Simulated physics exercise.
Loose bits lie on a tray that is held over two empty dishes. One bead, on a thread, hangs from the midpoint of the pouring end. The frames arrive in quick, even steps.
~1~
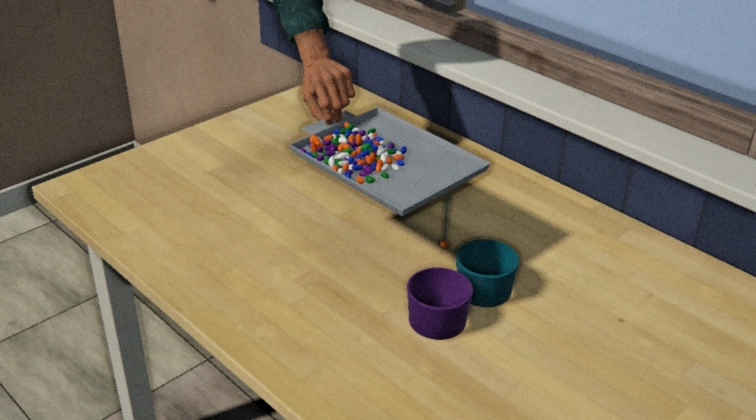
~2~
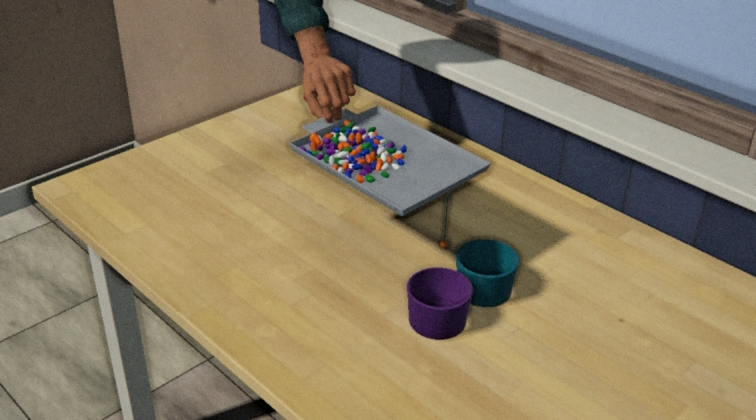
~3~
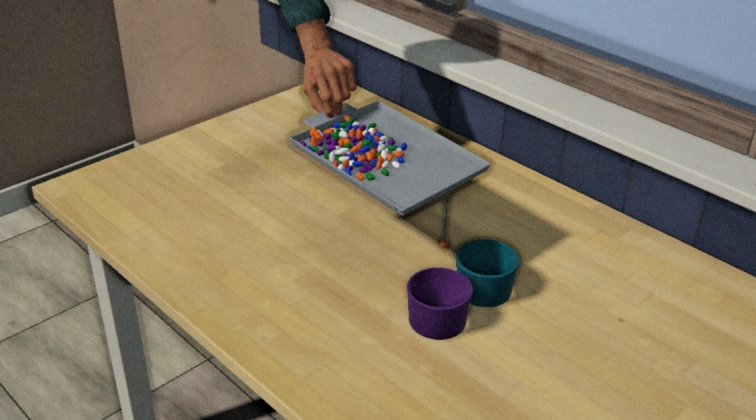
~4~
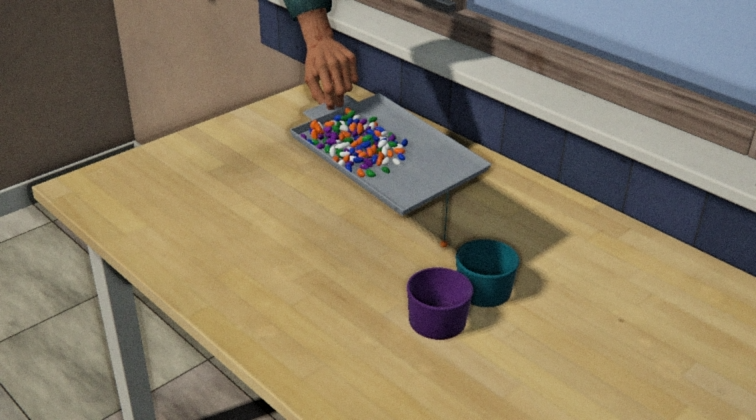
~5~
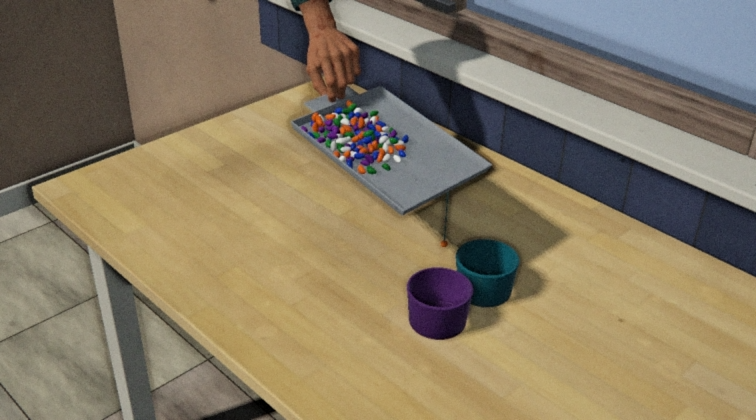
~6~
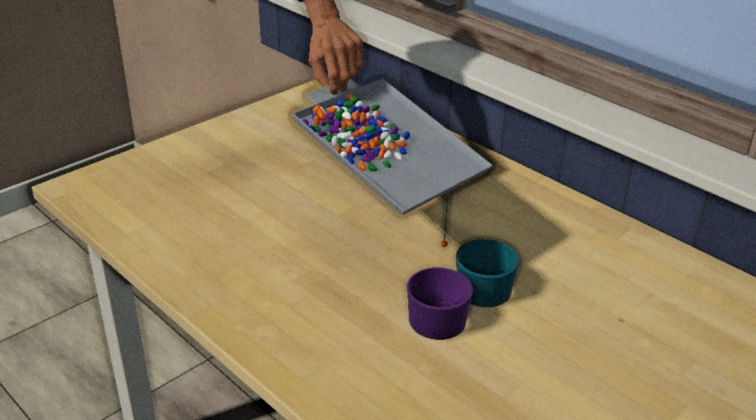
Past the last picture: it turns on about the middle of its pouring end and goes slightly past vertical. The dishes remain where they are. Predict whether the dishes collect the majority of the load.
They do collect the majority.
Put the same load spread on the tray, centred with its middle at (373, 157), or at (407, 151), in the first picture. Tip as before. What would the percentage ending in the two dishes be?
It would be 80 in a hundred, and then 80 in a hundred.
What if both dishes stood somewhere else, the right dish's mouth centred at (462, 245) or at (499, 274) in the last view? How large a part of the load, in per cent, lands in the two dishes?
About 30 per cent, then about 30 per cent.
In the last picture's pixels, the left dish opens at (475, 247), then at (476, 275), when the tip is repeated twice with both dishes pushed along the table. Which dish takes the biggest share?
Result, try one: The dish further left; try two: The dish further left.
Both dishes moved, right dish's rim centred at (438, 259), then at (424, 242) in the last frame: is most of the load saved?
First less than half, then less than half.
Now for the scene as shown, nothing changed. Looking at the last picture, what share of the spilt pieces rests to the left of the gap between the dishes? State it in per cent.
Around 30 percent of the pieces.
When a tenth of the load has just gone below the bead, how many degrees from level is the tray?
Around 60°, give or take.
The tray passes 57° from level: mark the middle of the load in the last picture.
Near (437, 180).
Soon, tray tipped steeply; most on the tray; a stray few in the left dish; a stray few in the right dish; a small part in the air.
A while on, tray tipped right over; about a third on the tray; about a quarter in the left dish; a small part in the right dish; a small part outside both; a small part in the air.
Towards the end, tray tipped past a quarter turn; about a third in the left dish; about a third in the right dish; about a quarter outside both.
Finally, tray tipped past a quarter turn; about a third in the left dish; about a third in the right dish; about a quarter outside both.
